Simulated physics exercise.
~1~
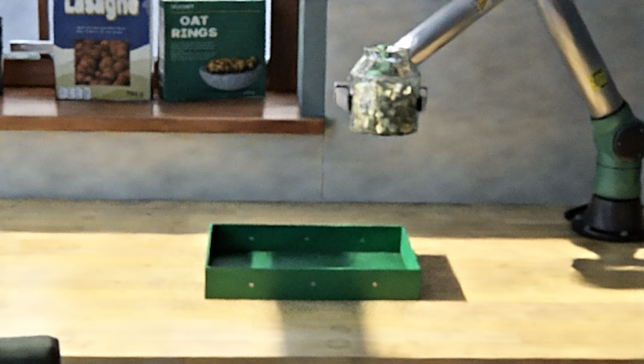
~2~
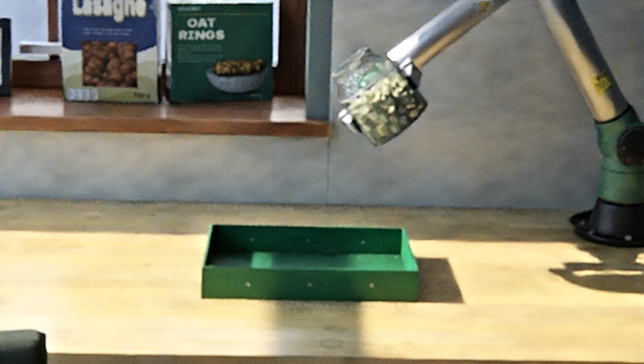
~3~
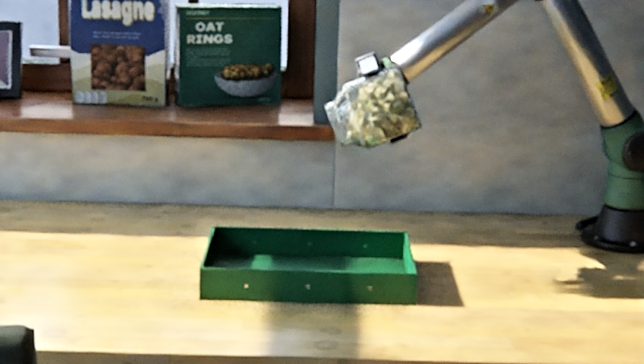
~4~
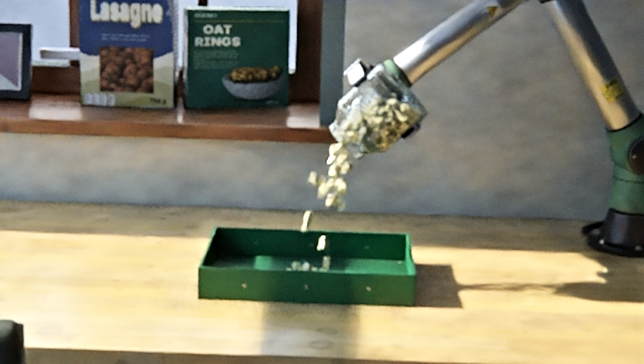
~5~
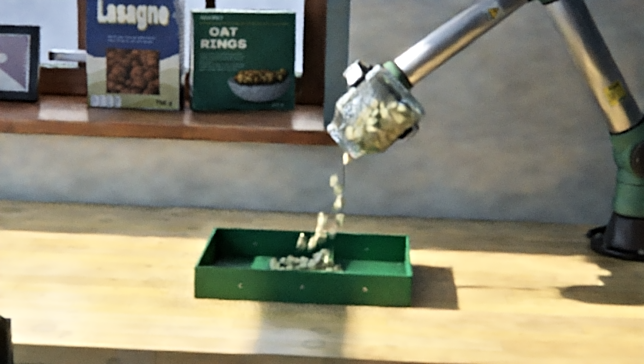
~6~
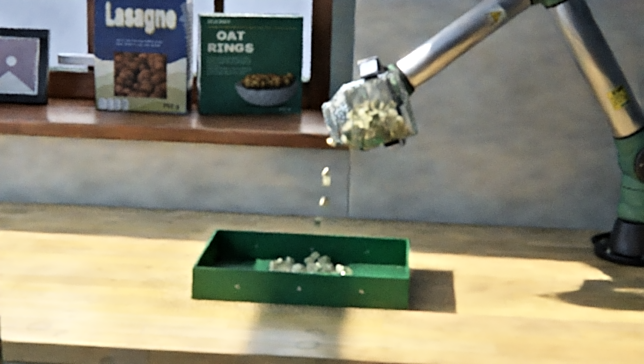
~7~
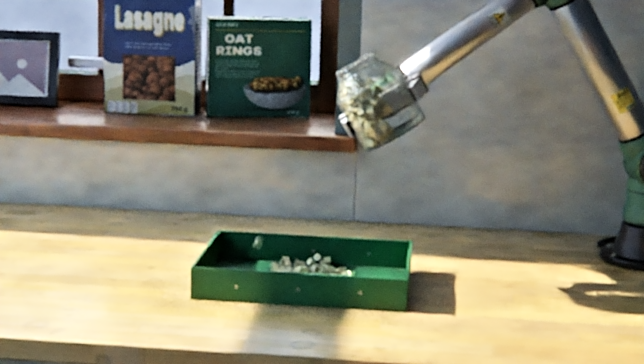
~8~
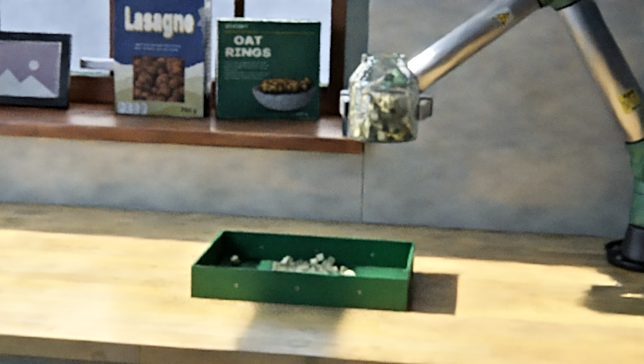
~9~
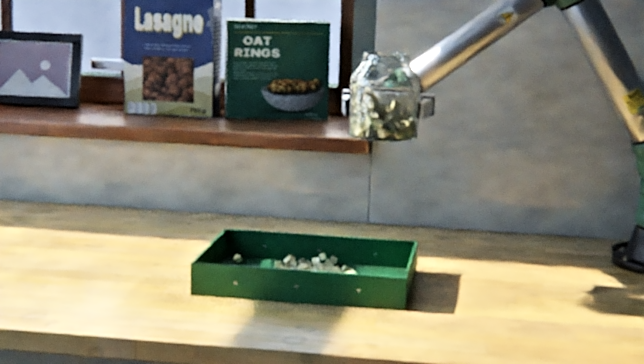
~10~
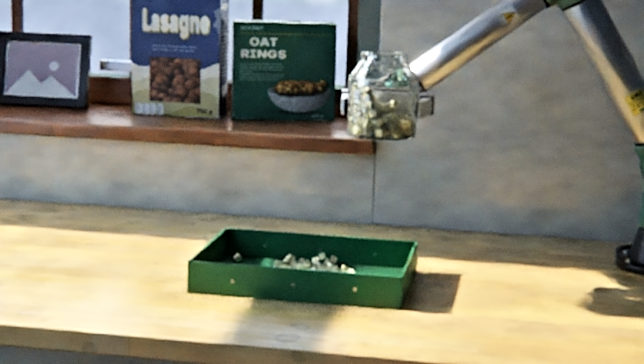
The clip shows a robot arm tilting a clear jar of small pale pieces over a green tray on a wooden table, pouring some out, then turning the jar upright again. It ends with a small pile in the tray and many pieces still in the jar.
